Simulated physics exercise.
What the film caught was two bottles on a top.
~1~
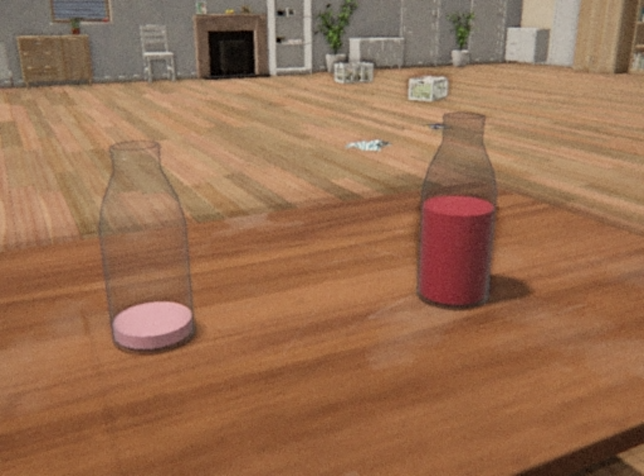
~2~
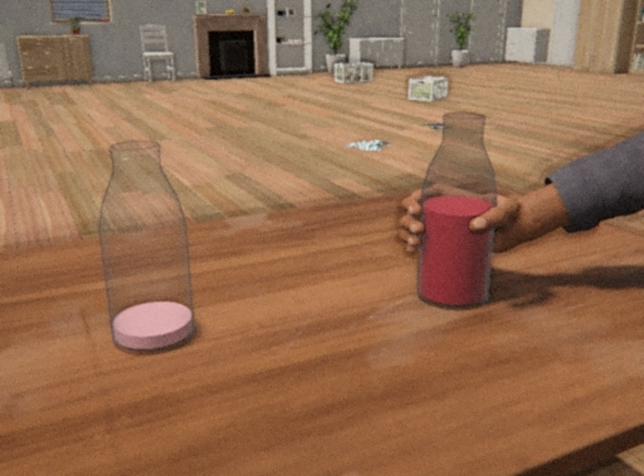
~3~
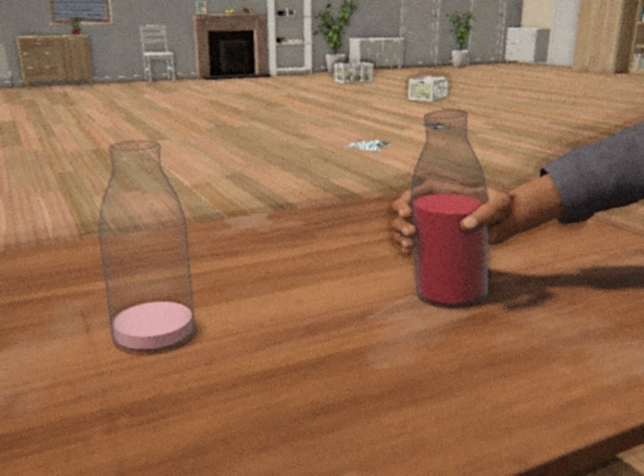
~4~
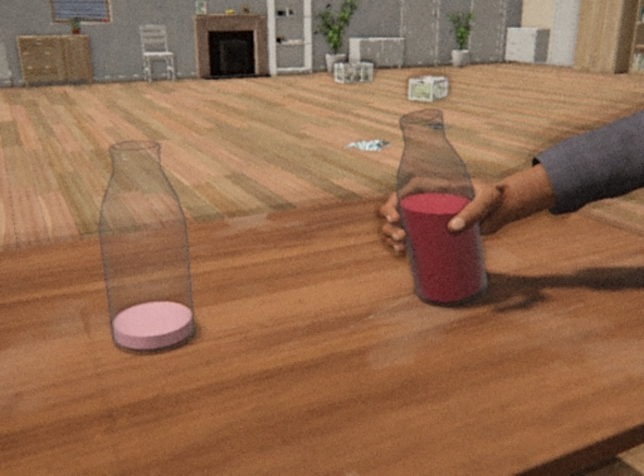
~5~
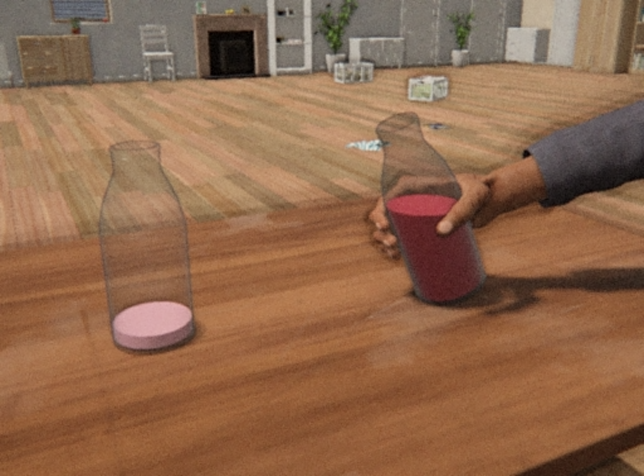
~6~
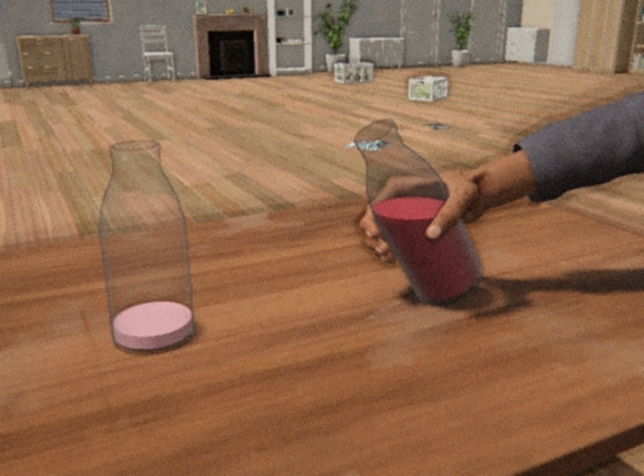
At first, two clear open bottles stand upright on a wooden table, the left one nearly empty with pink liquid and the right one about half full of red. A hand enters from the right and grips the right bottle, then tilts it leftward while the left bottle stays still.
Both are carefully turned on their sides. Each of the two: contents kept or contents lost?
Left: Kept, right: Lost.
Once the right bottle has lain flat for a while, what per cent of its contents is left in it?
About 35 %.
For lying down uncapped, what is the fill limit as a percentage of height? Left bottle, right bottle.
Fill limits, in order: Roughly 16 % and 16 %.
Shortly, the right bottle is nearly down; right bottle, no leak.
Then, the right bottle lies flat; right bottle, it leaks.
At the finish, both lie flat; right bottle, it leaks; left bottle, no leak.
